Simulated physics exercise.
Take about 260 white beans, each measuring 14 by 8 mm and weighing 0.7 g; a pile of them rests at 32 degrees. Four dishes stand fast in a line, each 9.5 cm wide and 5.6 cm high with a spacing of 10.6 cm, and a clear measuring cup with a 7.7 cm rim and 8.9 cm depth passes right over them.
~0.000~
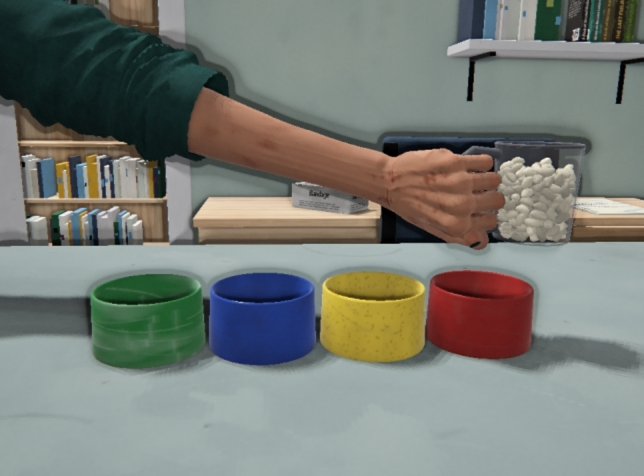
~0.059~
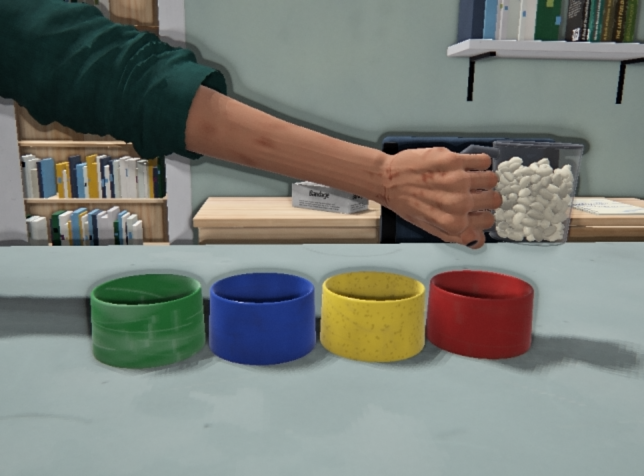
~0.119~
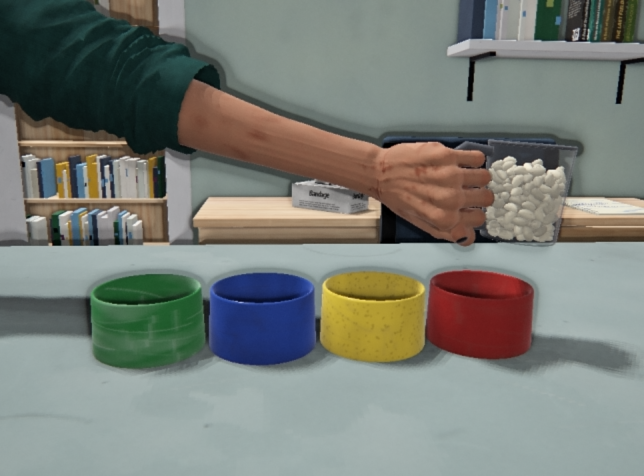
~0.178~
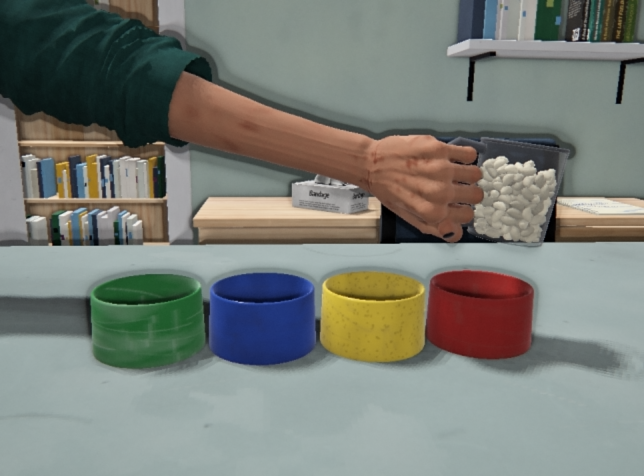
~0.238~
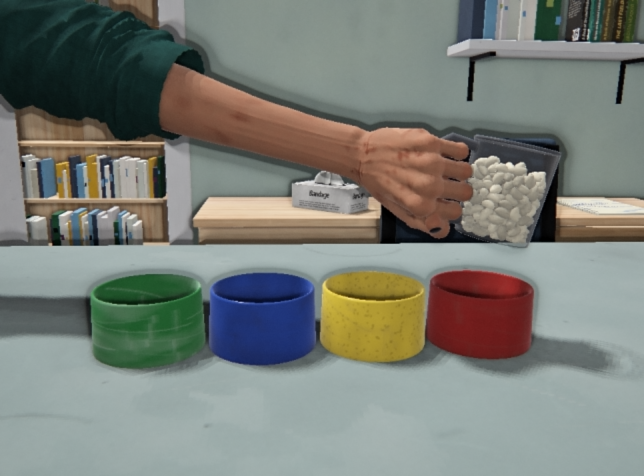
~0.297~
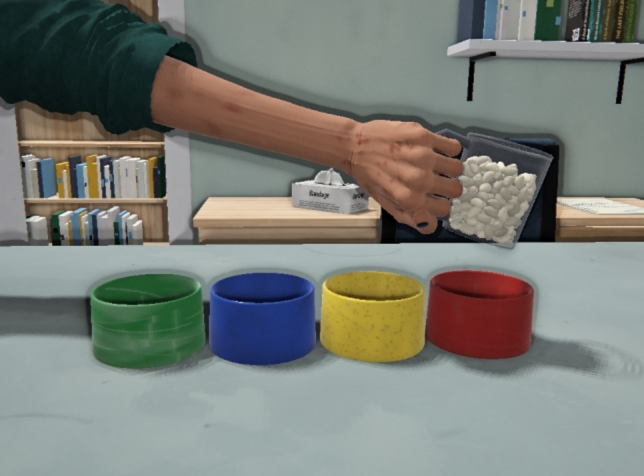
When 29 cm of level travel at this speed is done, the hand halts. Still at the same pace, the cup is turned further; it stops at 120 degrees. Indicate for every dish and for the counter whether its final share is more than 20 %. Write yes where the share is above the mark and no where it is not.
Red: No, blue: Yes, green: No, yellow: No, counter: No.
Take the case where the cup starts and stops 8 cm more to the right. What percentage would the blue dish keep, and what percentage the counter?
Blue: 0, counter: 0.
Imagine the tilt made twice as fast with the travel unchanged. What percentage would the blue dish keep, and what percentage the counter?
I'd say blue ends at 0 while the counter ends at 10.
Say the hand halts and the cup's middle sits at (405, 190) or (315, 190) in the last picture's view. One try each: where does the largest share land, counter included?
Try 1 - red; try 2 - yellow.
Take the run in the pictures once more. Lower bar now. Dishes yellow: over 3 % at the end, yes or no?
With yellow the answer is affirmative.
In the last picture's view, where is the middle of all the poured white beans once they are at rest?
About (275, 319).
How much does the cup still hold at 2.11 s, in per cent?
I'd say close to 10 per cent.
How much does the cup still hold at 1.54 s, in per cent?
Near 95 per cent of the load.
After 1.04 s, tilt 64 degrees; cup holds 100 %.
After 1.54 s, tilt 97 degrees; cup holds 95 %, yellow 5 %.
After 2.11 s, tilt 120 degrees; cup holds 10 %, blue 80 %, yellow 5 %.
At rest (2.9 s), red 0 %, blue 90 %, green 0 %, yellow 5 %, counter 5 %.
